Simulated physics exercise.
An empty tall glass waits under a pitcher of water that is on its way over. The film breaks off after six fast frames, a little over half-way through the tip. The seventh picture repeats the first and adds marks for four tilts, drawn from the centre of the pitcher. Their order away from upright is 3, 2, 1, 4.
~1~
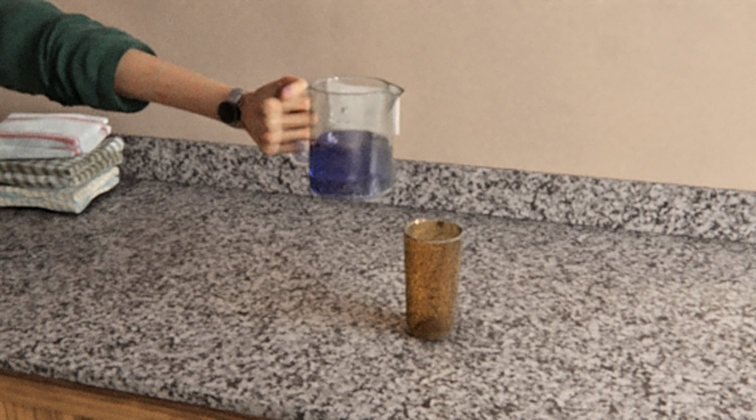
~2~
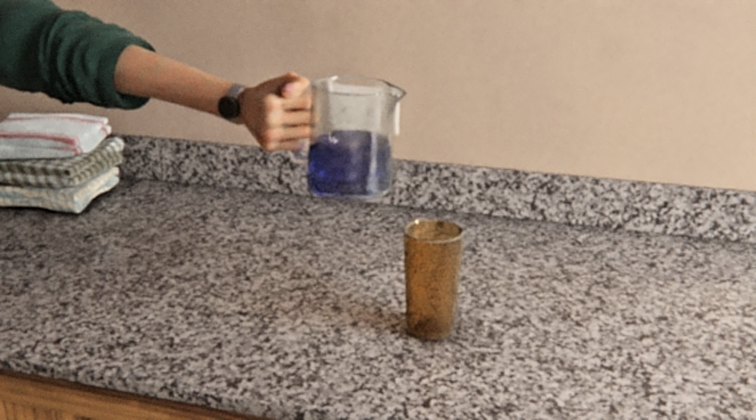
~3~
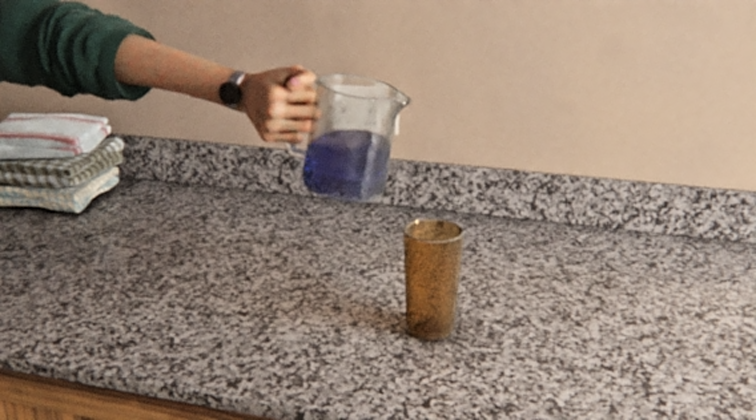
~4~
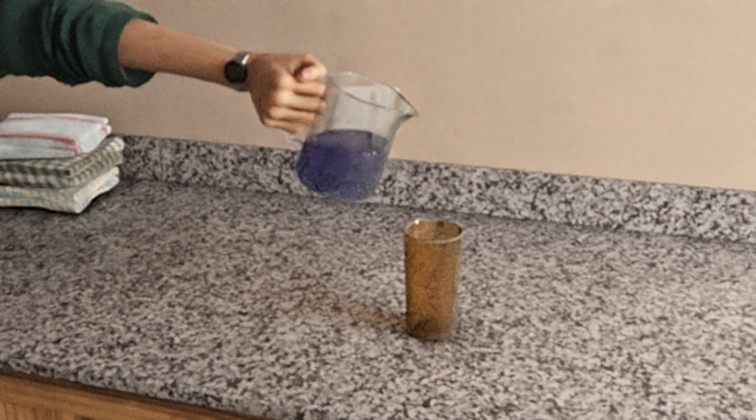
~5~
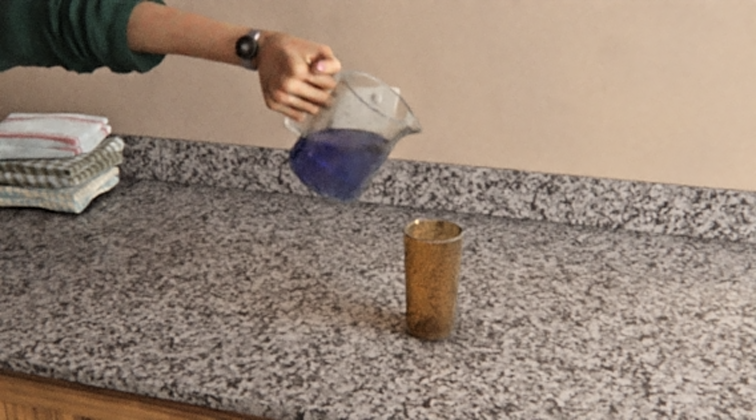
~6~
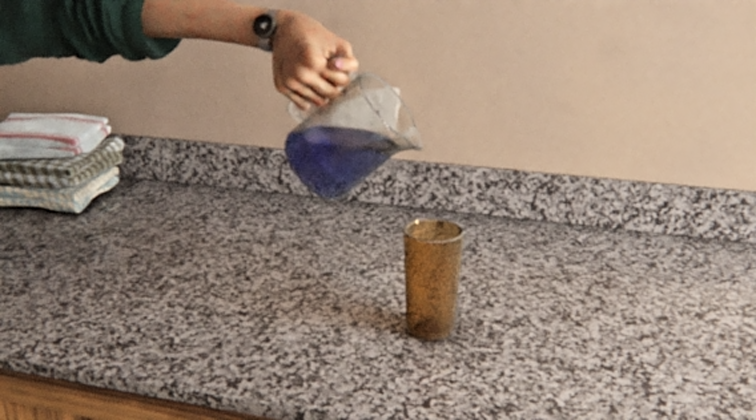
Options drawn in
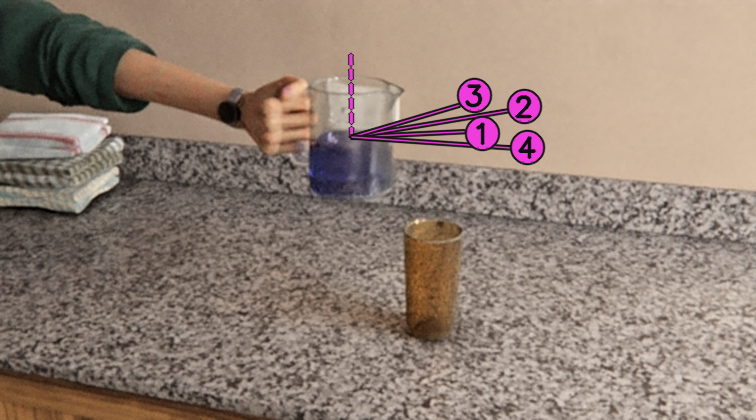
A hand in a dark green sleeve and a dark watch holds a clear pitcher of blue-purple liquid above a speckled granite counter, seen from the front and slightly above. An amber-brown tall glass stands below and to the right, with folded striped and checked cloths at left against a beige wall. The hand rises slightly and tilts the pitcher steadily rightward, its lip lowering while the liquid stays inside.
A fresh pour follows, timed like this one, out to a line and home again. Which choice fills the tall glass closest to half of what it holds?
It is 2.
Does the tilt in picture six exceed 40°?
Yes, it does.
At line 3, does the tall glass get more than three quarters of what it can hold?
No, it does not.
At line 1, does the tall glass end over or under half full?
Over half.
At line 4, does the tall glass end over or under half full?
Over.
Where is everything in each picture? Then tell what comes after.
The first frame shows upright, lip at (402, 91); rim of the tall glass round (434, 230); nothing has left yet.
The second frame shows tipped about 2°, lip at (404, 94); nothing has left yet.
The third frame shows tipped about 10°, lip at (410, 101); nothing has left yet.
The fourth frame shows tipped about 21°, lip at (416, 114); nothing has left yet.
The fifth frame shows tipped about 34°, lip at (420, 131); nothing has left yet.
The sixth frame shows tipped about 48°, lip at (421, 148); nothing has left yet.
On the marked copy, 1 at (464, 131); 2 at (507, 110); 3 at (459, 105); 4 at (510, 147).
With 1, the tall glass ends with about 66 % of what it can hold.
With 2, the tall glass ends with about 49 % of what it can hold.
With 3, the tall glass ends with about 32 % of what it can hold.
With 4, the tall glass ends with about 81 % of what it can hold.
